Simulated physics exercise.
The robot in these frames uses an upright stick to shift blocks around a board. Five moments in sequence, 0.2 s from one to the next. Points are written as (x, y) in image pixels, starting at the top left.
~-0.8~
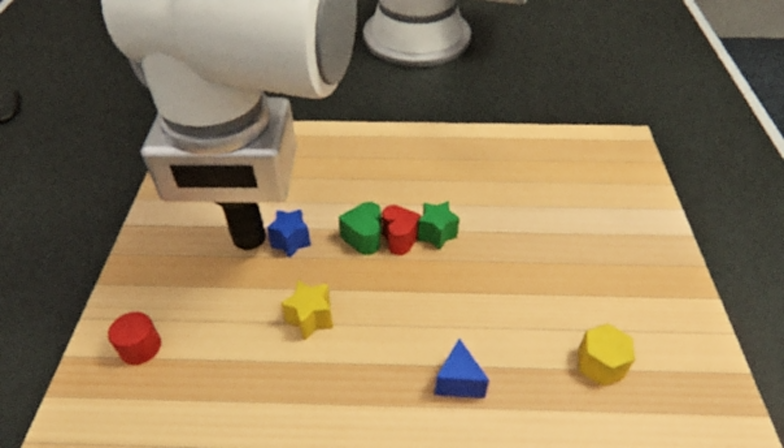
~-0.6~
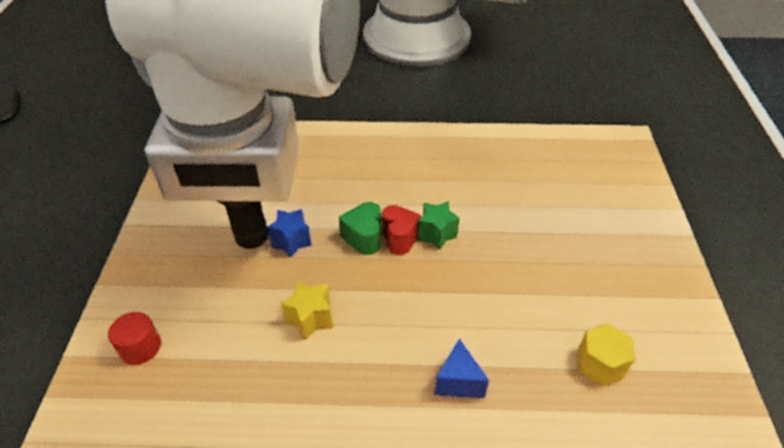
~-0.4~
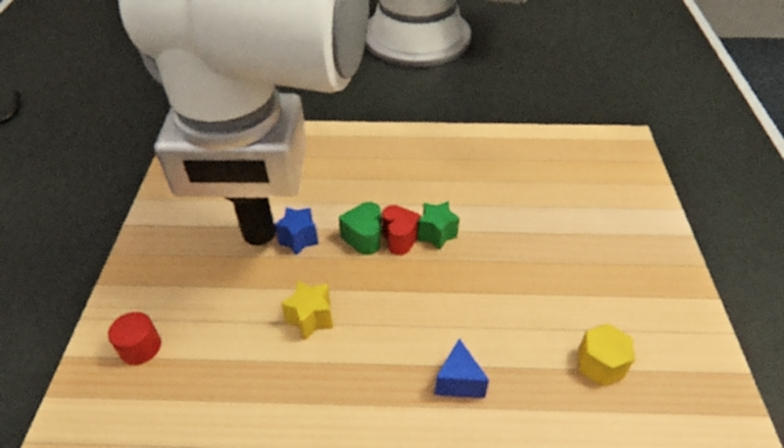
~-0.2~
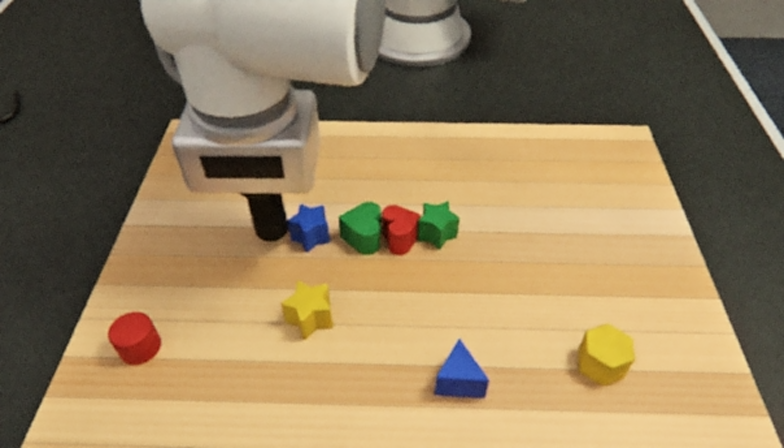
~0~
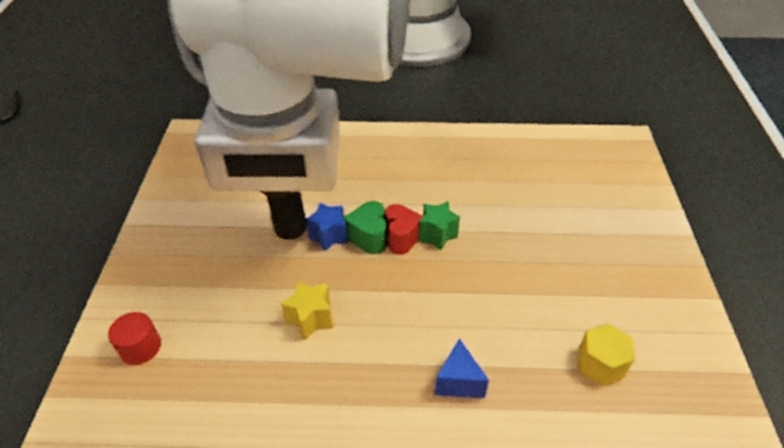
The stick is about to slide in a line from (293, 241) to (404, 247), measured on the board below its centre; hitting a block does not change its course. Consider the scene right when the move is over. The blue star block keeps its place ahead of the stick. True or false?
My answer: True.
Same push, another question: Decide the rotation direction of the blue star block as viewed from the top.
It ends up turned clockwise.
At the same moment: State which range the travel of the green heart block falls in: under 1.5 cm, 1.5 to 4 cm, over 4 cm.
Answer: More than 4 cm.
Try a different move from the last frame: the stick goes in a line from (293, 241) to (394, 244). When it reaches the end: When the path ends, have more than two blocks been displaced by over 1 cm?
Final answer: Yes.
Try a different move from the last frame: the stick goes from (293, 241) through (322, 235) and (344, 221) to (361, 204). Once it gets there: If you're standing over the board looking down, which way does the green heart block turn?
From overhead, the rotation is counterclockwise.
The first path, step by step. One third of the way, stick at (328, 231); blue star block at (358, 217), turned 30° clockwise; green heart block at (394, 221), turned 15° anticlockwise; red heart block at (426, 217); green star block at (460, 214).
Two thirds of the way, stick at (366, 233); blue star block at (396, 219), turned 30° clockwise; green heart block at (432, 221), turned 20° anticlockwise; red heart block at (464, 216); green star block at (498, 213).
At the end, stick at (404, 236); blue star block at (434, 220), turned 25° clockwise; green heart block at (470, 221), turned 20° anticlockwise; red heart block at (501, 215), turned 15° anticlockwise; green star block at (534, 211).
